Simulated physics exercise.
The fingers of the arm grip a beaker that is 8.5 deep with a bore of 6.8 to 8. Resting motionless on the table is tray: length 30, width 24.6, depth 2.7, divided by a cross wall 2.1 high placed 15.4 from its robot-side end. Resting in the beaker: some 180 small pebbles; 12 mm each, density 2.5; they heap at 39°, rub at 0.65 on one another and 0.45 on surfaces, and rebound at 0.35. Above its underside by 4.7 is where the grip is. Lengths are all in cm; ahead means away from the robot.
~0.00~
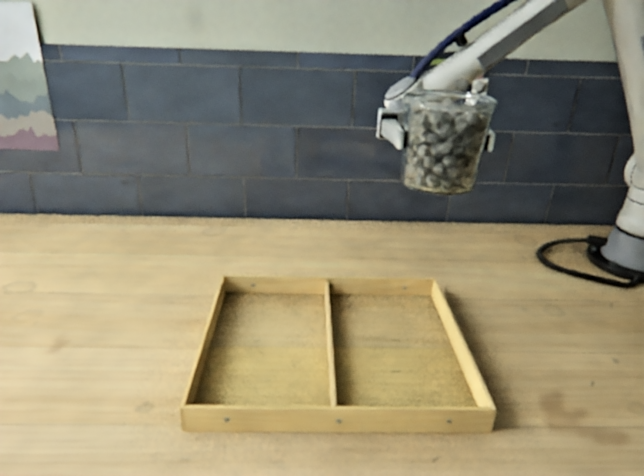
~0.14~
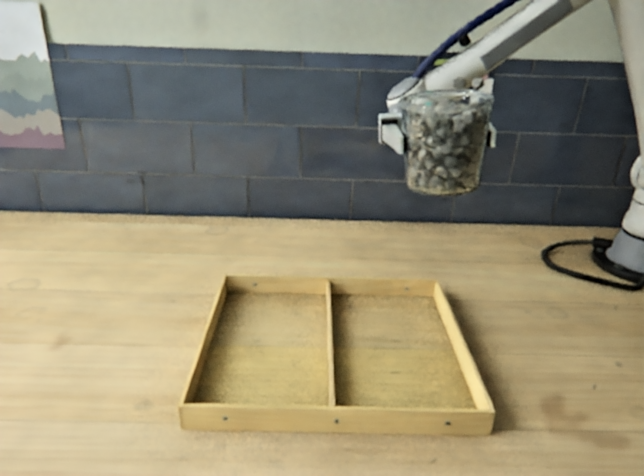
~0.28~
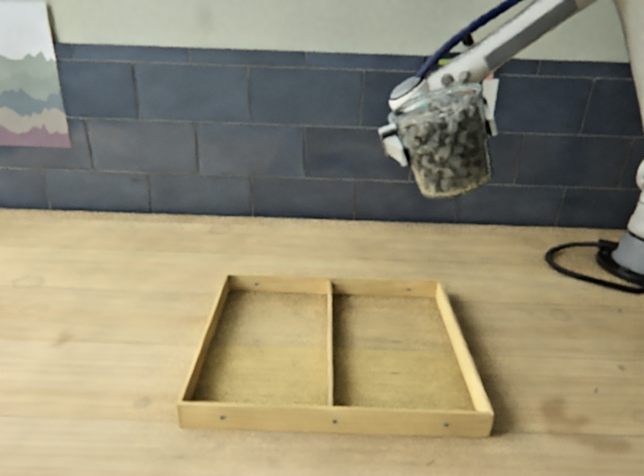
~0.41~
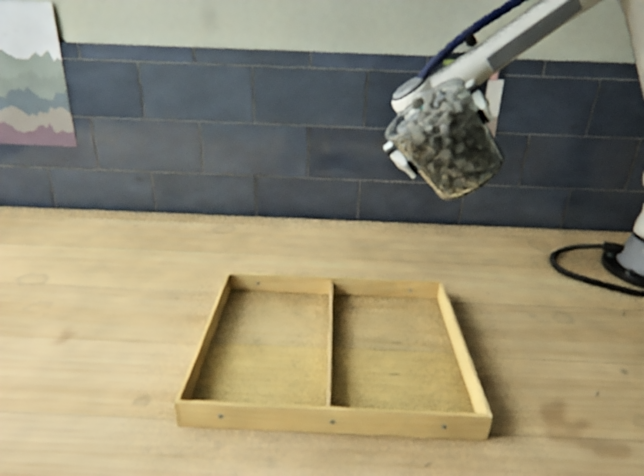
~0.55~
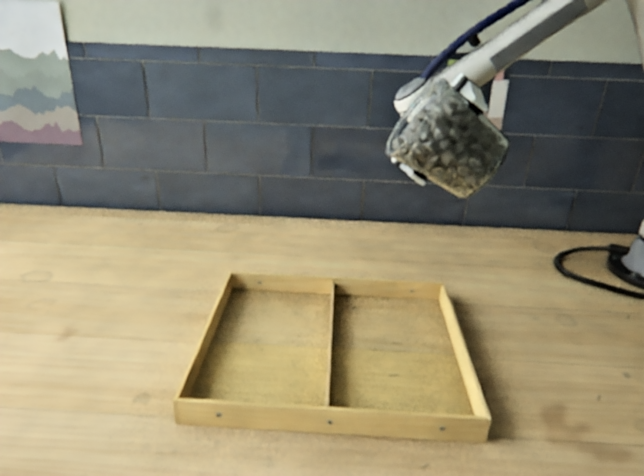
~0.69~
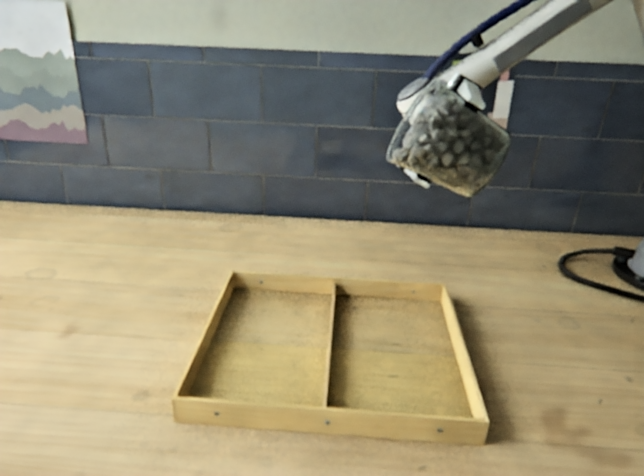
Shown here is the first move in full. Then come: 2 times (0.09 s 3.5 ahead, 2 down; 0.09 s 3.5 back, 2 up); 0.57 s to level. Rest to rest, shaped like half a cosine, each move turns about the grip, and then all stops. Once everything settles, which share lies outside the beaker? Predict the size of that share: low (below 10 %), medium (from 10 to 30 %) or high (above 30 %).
Predicted share: Medium.
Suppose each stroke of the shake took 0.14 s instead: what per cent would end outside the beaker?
About 10 per cent in that case.
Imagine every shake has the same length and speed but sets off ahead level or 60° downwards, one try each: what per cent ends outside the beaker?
Estimates, in order: 40 % then 15 %.
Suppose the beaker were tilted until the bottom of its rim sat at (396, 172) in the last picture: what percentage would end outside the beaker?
My estimate is some 50 per cent.
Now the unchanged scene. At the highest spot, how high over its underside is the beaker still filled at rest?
About 9.0 cm.
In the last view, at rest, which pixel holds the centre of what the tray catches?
Estimated centre at around (284, 341).
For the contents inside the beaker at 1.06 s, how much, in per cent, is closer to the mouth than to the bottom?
My estimate is near 45 per cent.
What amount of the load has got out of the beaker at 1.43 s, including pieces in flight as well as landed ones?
Roughly 20 per cent by then.
By 1.06 s, tilted 63° forward, highest piece 29 above the table; 144 in the beaker, 16 in the far-side part, 4 in the robot-side part, 13 in flight or on a rim.
By 1.43 s, tilted 15° forward, highest piece 30 above the table; 139 in the beaker, 23 in the far-side part, 14 in the robot-side part, 1 on the table or floor.
By 1.82 s, level, highest piece 31 above the table; 139 in the beaker, 23 in the far-side part, 14 in the robot-side part, 1 on the table or floor.
By 2.87 s, level, highest piece 31 above the table; 139 in the beaker, 23 in the far-side part, 14 in the robot-side part, 1 on the table or floor.
Final count, 139 in the beaker, 23 in the far-side part, 14 in the robot-side part, 1 on the table or floor. That is 21 % outside the beaker.
